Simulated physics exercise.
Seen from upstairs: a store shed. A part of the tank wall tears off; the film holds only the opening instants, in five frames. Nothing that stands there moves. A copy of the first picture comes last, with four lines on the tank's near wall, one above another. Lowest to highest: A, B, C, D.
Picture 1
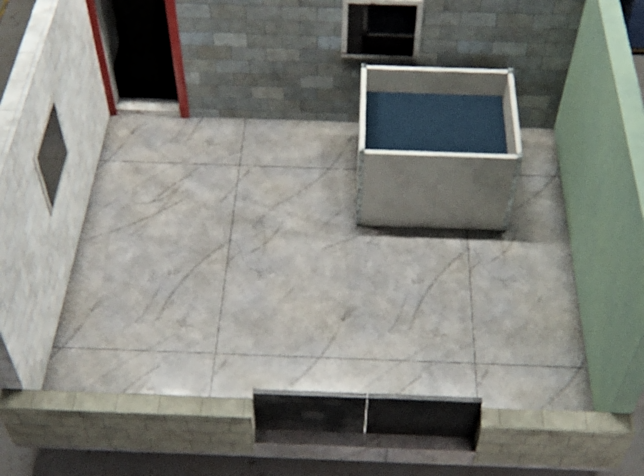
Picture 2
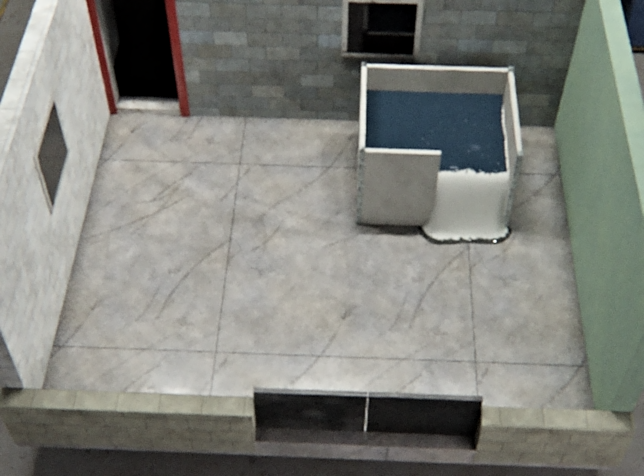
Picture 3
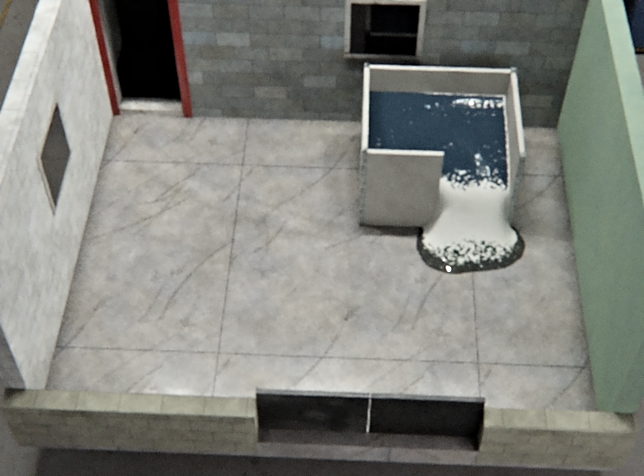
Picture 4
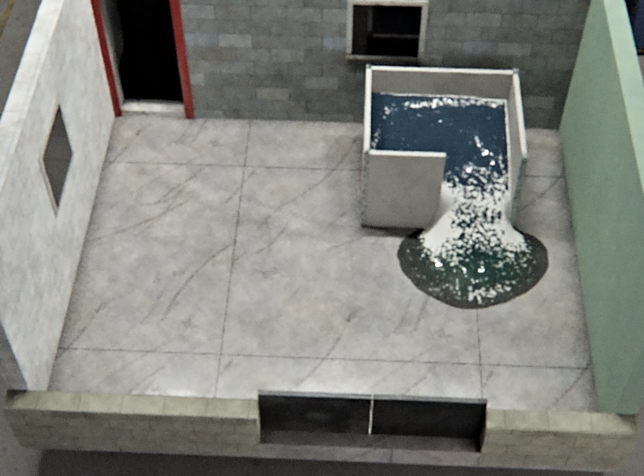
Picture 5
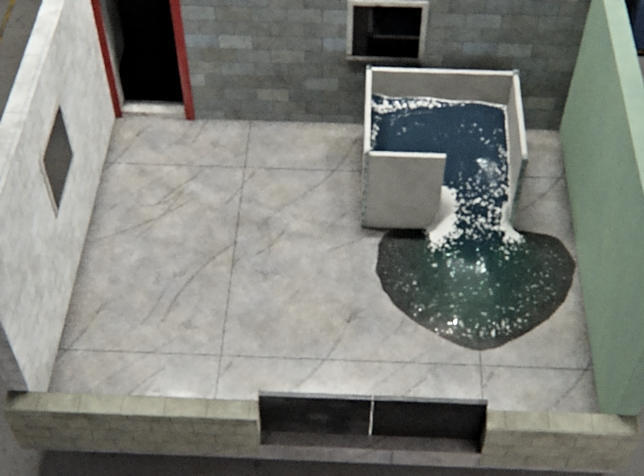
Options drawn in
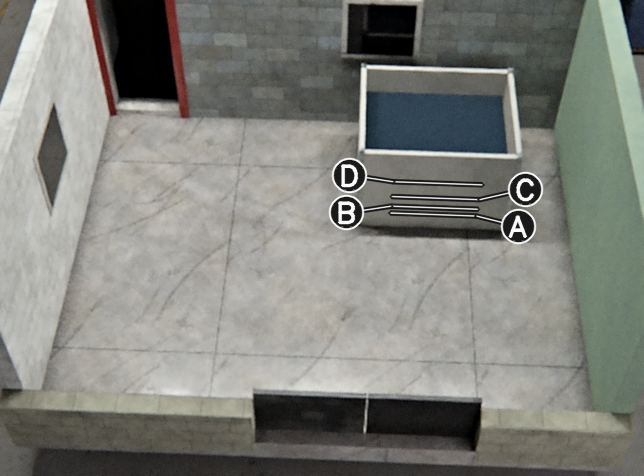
Water pours through an opening in the tank's front and spreads across the grey floor.
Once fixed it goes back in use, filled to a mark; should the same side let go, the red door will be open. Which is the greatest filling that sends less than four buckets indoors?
C is the one.
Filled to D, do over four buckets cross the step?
Yes, it does.
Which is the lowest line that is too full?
The answer is D.
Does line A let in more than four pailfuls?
No.
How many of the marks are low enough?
Three of the four.
On the marked copy, A at (433, 214); B at (434, 207); C at (435, 198); D at (437, 183); from the bottom up A, B, C, D.
With A, nothing gets over.
With B, nothing gets over.
With C, a splash gets over, under a bucket.
With D, about 9 bucketfuls get in.
